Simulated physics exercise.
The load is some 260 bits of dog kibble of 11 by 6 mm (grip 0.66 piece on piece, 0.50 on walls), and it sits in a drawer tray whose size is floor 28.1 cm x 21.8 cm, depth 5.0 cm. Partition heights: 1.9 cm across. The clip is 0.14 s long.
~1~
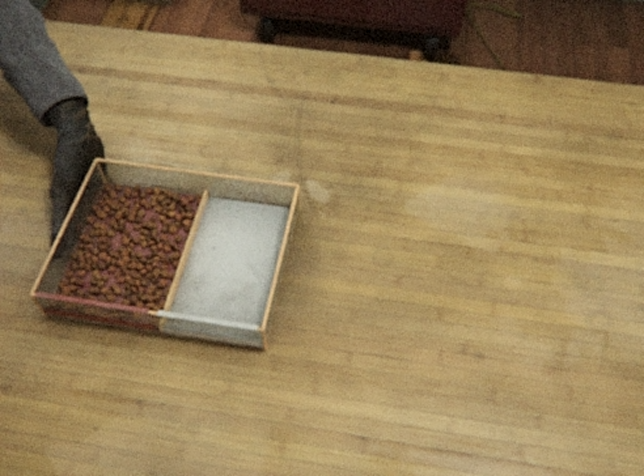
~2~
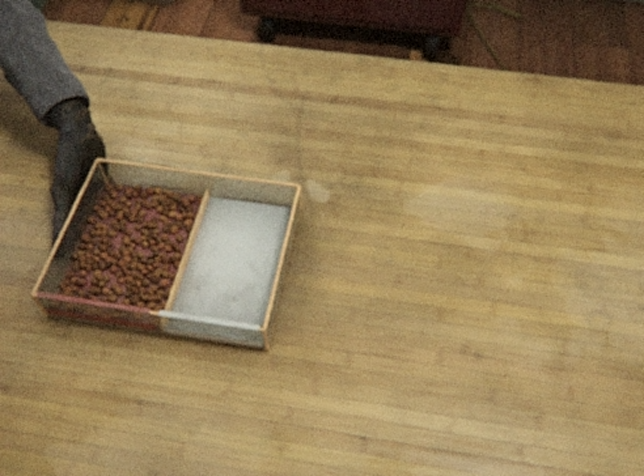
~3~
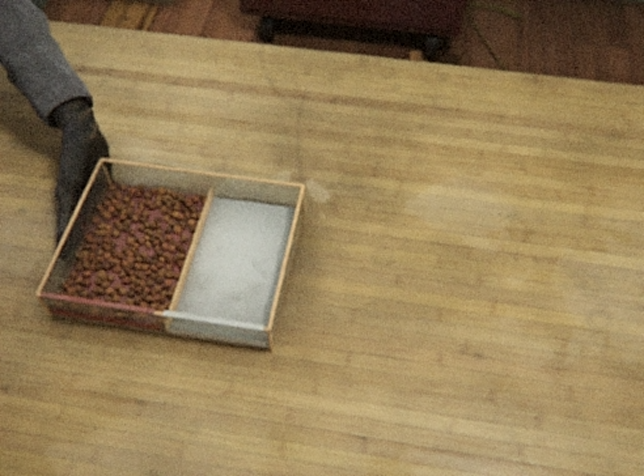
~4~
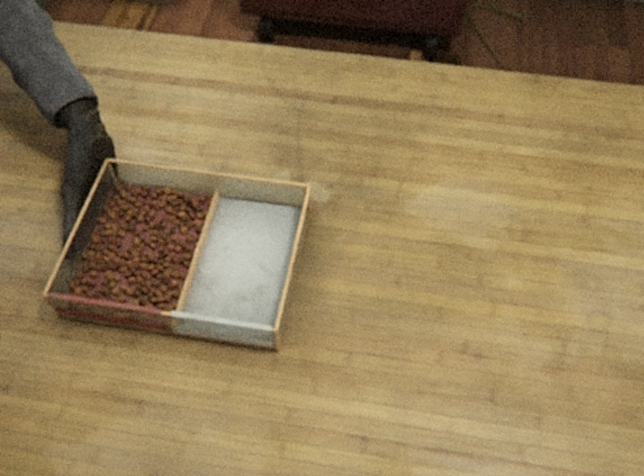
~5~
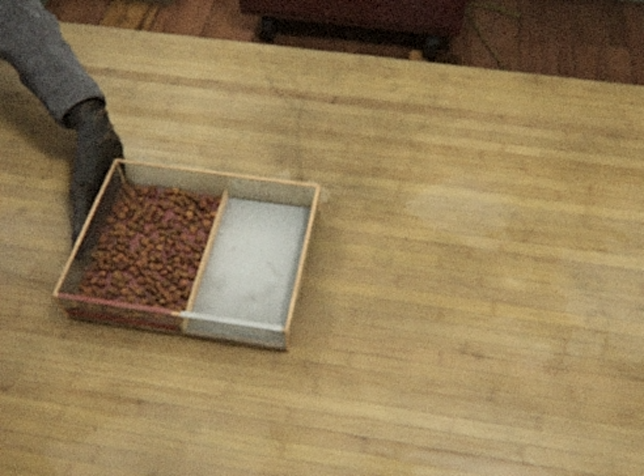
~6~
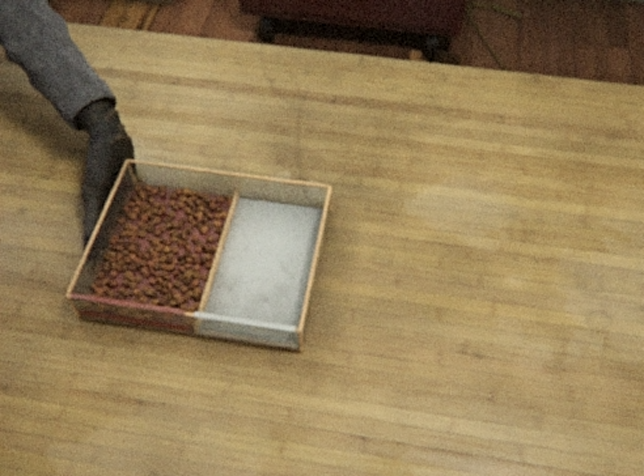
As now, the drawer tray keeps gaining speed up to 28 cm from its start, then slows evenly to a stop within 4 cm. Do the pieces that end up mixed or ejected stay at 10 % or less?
Oh, that's at most a tenth gone astray.
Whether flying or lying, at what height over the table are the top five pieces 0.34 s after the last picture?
They're near 4 cm up.
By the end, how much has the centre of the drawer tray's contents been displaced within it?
Measured shift: Approx. 5.0 cm, an estimate.
Then, 0.13 s after the last picture, tilt 0 degrees; red 100 %; 0 % away from where they began.
Then, 0.24 s after the last picture, tilt 0 degrees; red 100 %; 0 % away from where they began.
Then, 0.34 s after the last picture, tilt 0 degrees; red 100 %; 0 % away from where they began.
Then, 0.44 s after the last picture, tilt 0 degrees; red 95 %, white 5 %; 5 % away from where they began.
In the end, red 95 %, white 5 %; 5 % away from where they began.
